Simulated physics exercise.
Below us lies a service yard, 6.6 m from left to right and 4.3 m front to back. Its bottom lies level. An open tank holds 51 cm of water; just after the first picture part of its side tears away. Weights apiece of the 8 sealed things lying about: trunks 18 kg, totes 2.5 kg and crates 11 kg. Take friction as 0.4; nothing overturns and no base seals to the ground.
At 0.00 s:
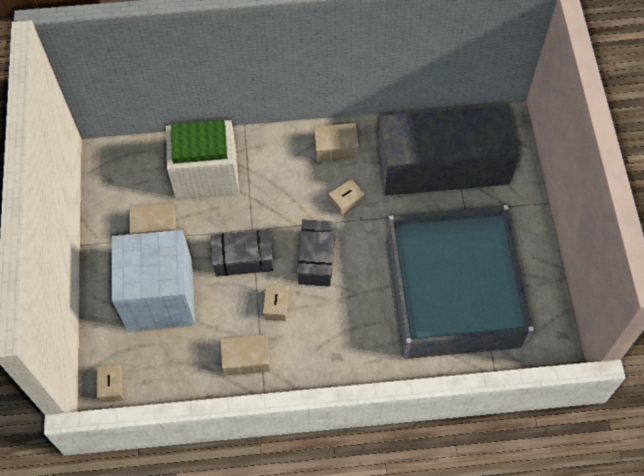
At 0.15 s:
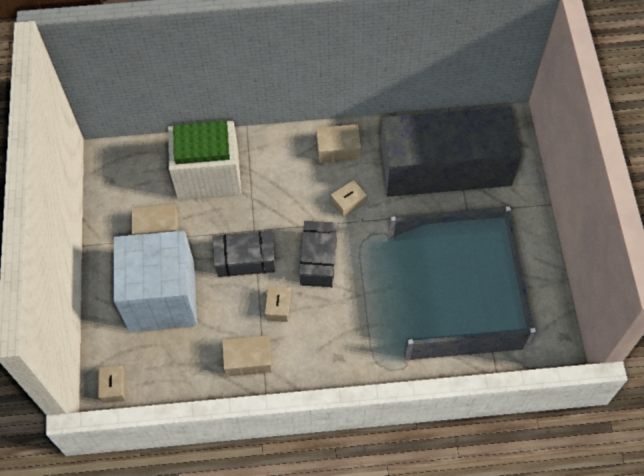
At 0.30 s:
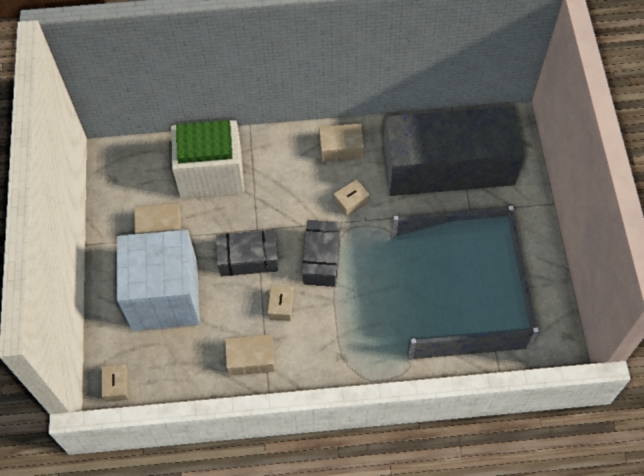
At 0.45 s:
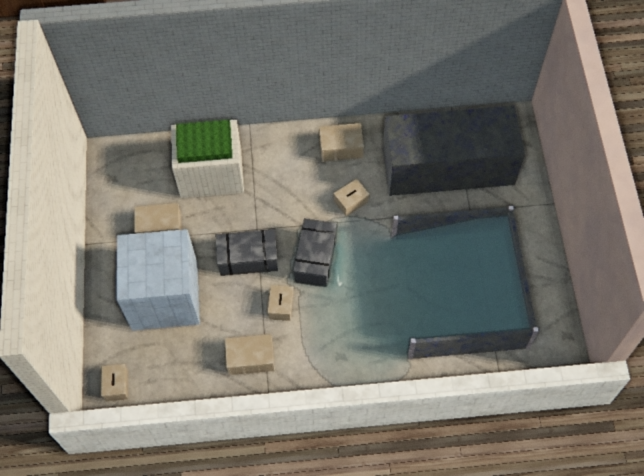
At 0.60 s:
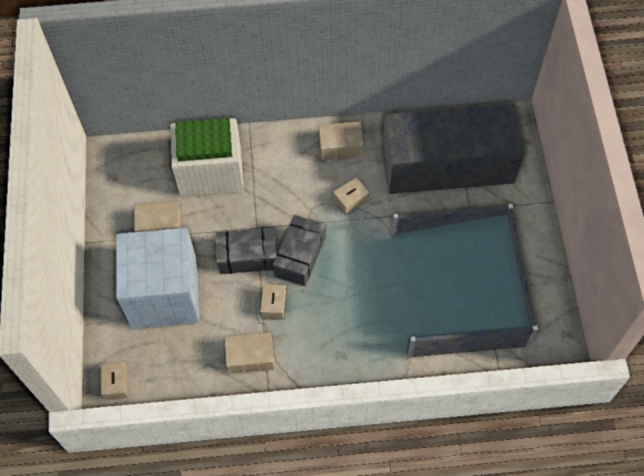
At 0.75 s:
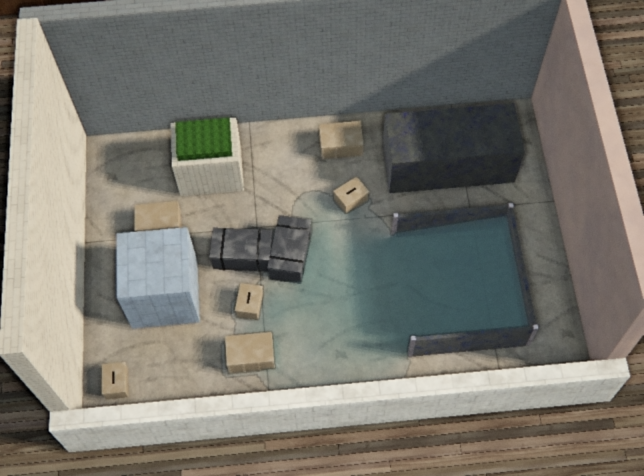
Water spreads left from an open tank across the yard, pushing a dark trunk and small box leftward.
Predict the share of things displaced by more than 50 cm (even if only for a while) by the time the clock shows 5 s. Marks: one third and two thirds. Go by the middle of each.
That comes to two thirds or above.
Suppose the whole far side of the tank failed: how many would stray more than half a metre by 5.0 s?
In that case 4 of them.
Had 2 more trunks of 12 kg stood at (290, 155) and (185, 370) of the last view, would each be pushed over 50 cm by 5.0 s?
In that order: Short of it, past it.
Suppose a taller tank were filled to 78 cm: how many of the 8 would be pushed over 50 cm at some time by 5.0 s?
Then 7.
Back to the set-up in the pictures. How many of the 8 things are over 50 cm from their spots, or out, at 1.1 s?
2 of them.
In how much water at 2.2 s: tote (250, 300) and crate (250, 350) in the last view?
About 27 and 12 cm.
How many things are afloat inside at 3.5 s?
I count 5.
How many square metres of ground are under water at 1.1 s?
About 10.0 m2.
After 1.1 s 2 of 8 are over 50 cm from their spots; 0 afloat.
After 2.2 s 4 of 8 are over 50 cm from their spots; 5 afloat.
After 3.5 s 5 of 8 are over 50 cm from their spots; 5 afloat.
After 5.0 s 6 of 8 are over 50 cm from their spots, and 6 have been at some point; 5 afloat.
